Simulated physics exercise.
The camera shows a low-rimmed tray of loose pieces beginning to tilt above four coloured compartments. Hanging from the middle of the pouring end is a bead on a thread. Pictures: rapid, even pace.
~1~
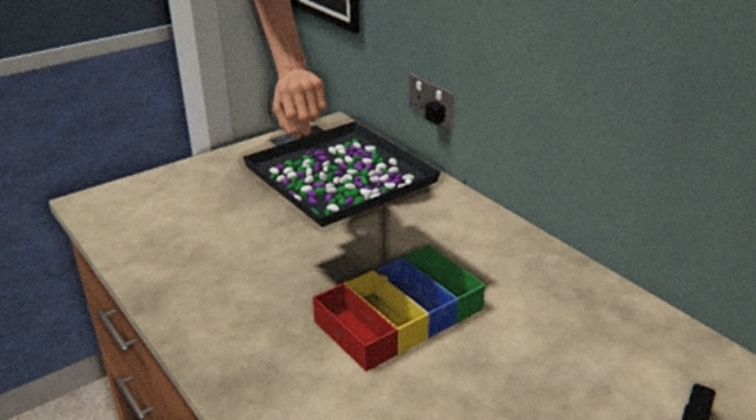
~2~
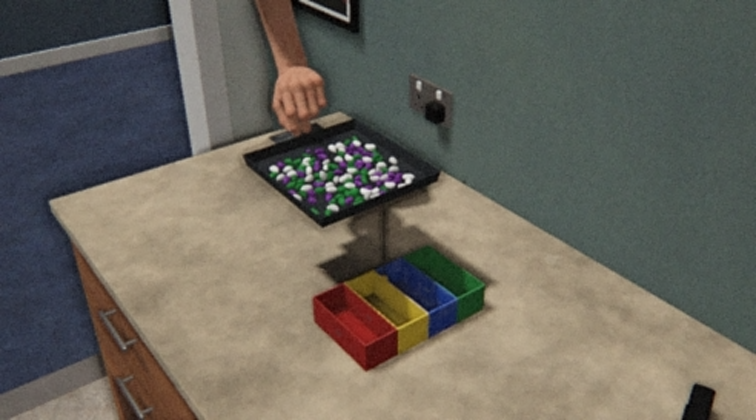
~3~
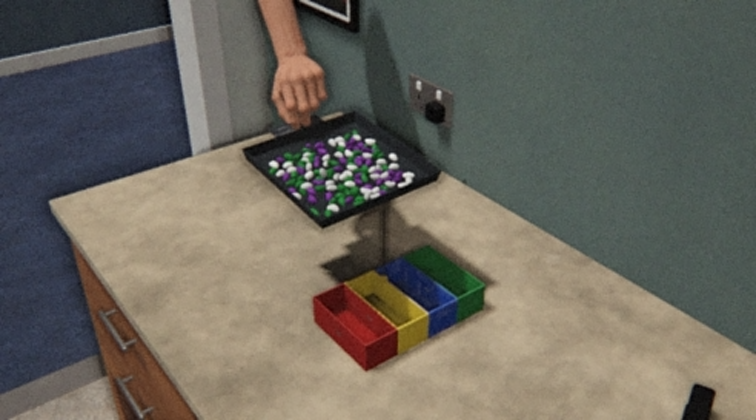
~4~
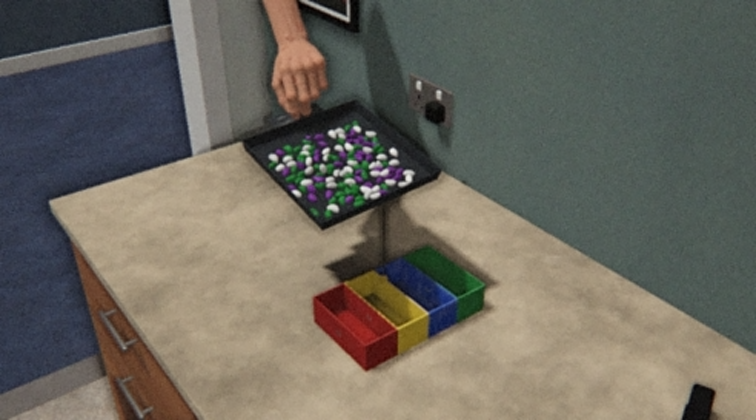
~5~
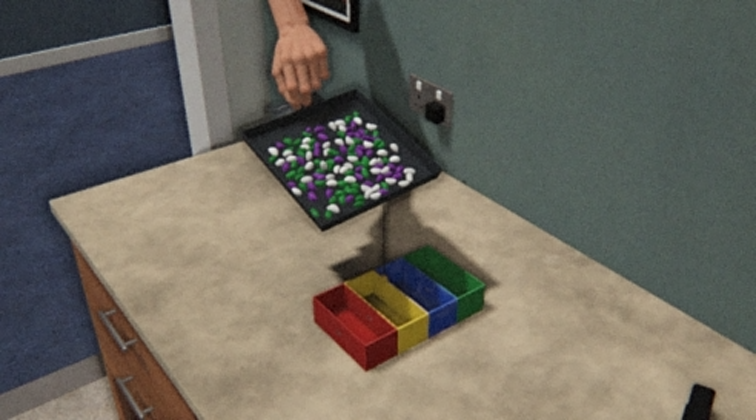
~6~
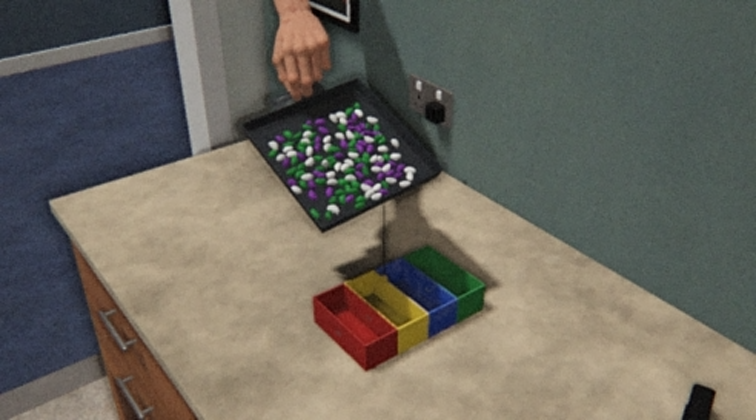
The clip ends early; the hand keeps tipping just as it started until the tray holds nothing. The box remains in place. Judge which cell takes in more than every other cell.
The red cell takes in the most.
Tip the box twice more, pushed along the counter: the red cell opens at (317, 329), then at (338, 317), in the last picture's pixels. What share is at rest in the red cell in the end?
Trial 1 10%, trial 2 40%.
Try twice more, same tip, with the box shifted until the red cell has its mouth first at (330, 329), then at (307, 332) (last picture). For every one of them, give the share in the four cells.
In turn about 100 and about 90 percent.
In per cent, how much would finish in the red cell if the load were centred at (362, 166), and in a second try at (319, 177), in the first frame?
The first start yields 40 per cent, the second 40 per cent.
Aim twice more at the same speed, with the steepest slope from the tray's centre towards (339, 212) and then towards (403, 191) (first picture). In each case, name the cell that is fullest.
First try: The red one; second try: The green cell.
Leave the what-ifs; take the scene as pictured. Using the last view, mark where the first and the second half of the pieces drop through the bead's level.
First roughly (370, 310), then roughly (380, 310).
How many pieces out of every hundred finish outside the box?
It works out to close to 20 per cent.
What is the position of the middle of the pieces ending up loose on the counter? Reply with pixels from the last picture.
Near (339, 382).
Just after the last frame, tray tipped steeply; every one on the tray.
A moment on, tray tipped past a quarter turn; almost all on the tray; just a few in the yellow cell; just a few falling or outside the box.
Further on, tray tipped past a quarter turn; roughly half in the red cell; roughly a quarter in the yellow cell; about a tenth in the blue cell; just a few in the green cell; roughly a quarter falling or outside the box.
When it is over, tray tipped past a quarter turn; roughly half in the red cell; roughly a quarter in the yellow cell; about a tenth in the blue cell; just a few in the green cell; roughly a quarter outside the box.
